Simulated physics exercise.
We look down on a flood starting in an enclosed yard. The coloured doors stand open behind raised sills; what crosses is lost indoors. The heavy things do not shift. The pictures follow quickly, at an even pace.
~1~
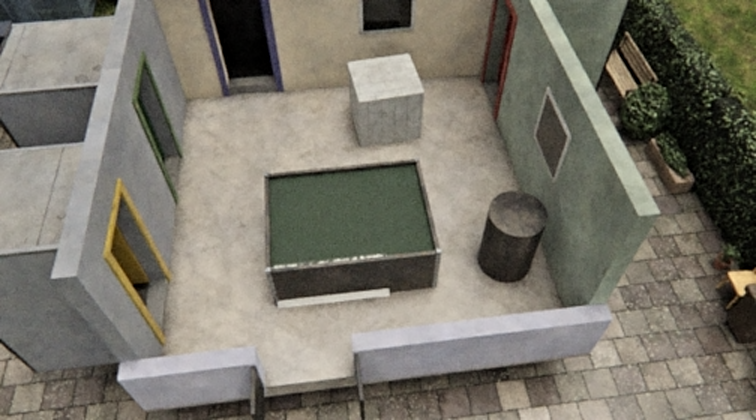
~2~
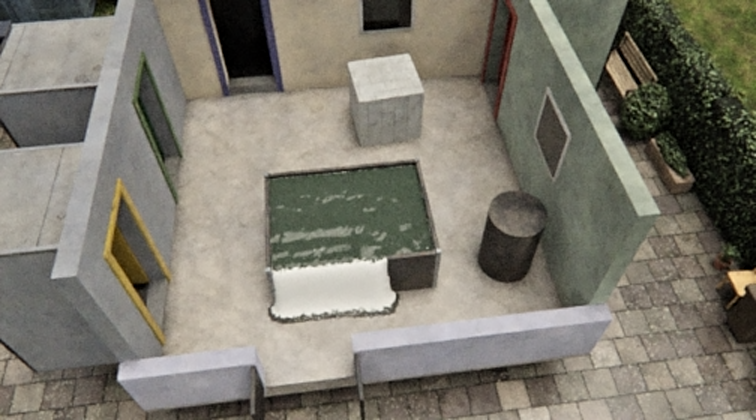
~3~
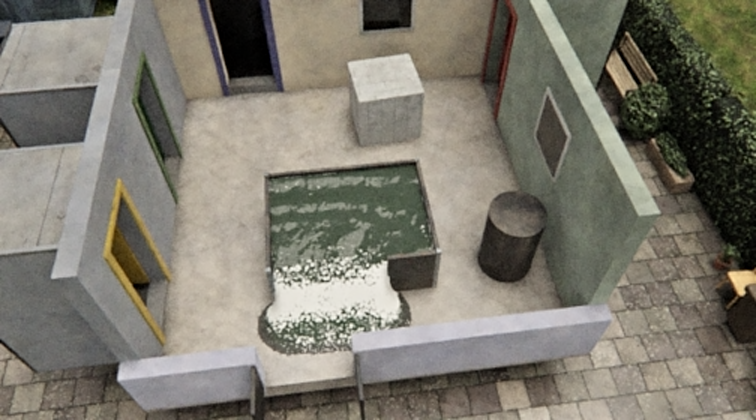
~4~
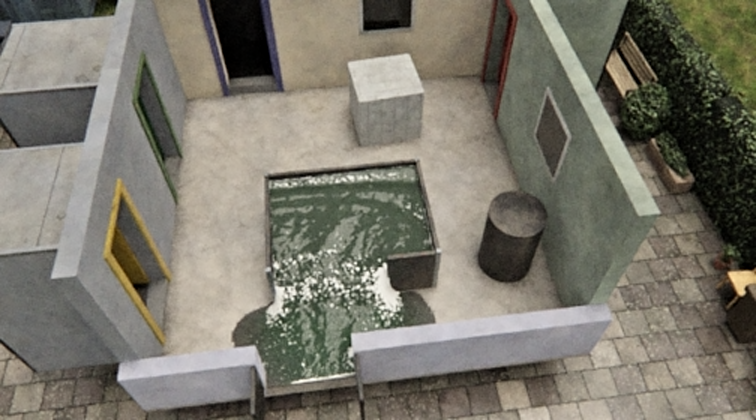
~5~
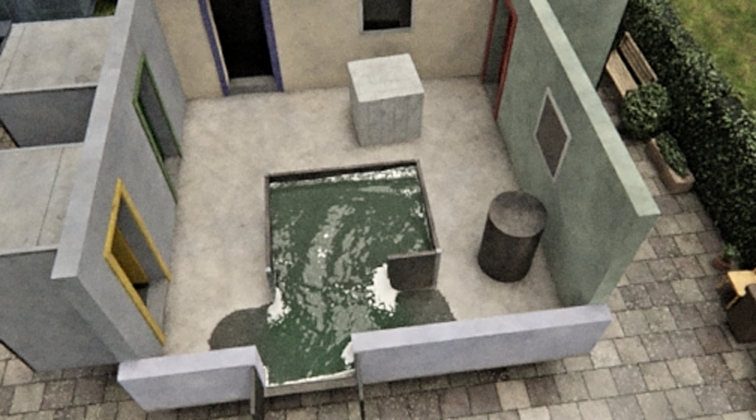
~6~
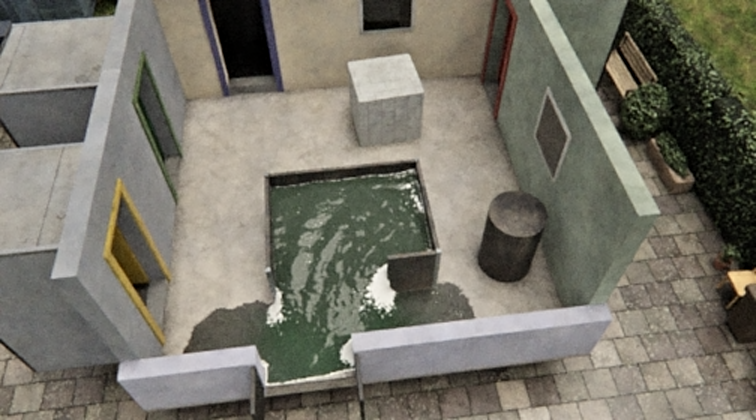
In an enclosed yard with coloured doorways, a still, open tank of green water gave way at the front, and water poured out, foaming across the floor to the low wall and spreading sideways.
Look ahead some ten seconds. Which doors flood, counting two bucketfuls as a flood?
The green door stays under that; the yellow door stays under that; the red door stays under that; the blue door stays under that.
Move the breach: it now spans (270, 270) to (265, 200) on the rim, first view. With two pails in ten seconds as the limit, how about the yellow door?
My reading: Yellow door passes that mark.
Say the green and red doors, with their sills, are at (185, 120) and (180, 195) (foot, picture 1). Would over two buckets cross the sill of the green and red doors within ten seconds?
My reading: The green one holds; the red one keeps below it.
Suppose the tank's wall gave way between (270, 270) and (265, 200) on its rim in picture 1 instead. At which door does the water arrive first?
I say the yellow one.
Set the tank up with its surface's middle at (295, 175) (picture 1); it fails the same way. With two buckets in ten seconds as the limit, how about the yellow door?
In short: The yellow one passes that mark.
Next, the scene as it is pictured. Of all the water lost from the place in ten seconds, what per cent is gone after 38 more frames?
Some 90 per cent.
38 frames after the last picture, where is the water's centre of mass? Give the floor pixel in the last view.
Around (367, 232).
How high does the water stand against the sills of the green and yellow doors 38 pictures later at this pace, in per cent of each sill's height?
Roughly 20 per cent, then 40 per cent.
A moment on, water covers 20 % of the floor; the green door not reached, the yellow door not reached, the red door not reached, the blue door not reached.
Next, water covers 30 % of the floor; the green door not reached, the yellow door wet at the sill, nothing in, the red door not reached, the blue door not reached.
Then, water covers 65 % of the floor; the green door wet at the sill, nothing in, the yellow door wet at the sill, nothing in, the red door wet at the sill, nothing in, the blue door not reached.
Later, water covers 90 % of the floor; the green door wet at the sill, nothing in, the yellow door under two buckets in, the red door wet at the sill, nothing in, the blue door wet at the sill, nothing in.
In the end, water covers 95 % of the floor; the green door wet at the sill, nothing in, the yellow door under two buckets in, the red door under two buckets in, the blue door wet at the sill, nothing in.
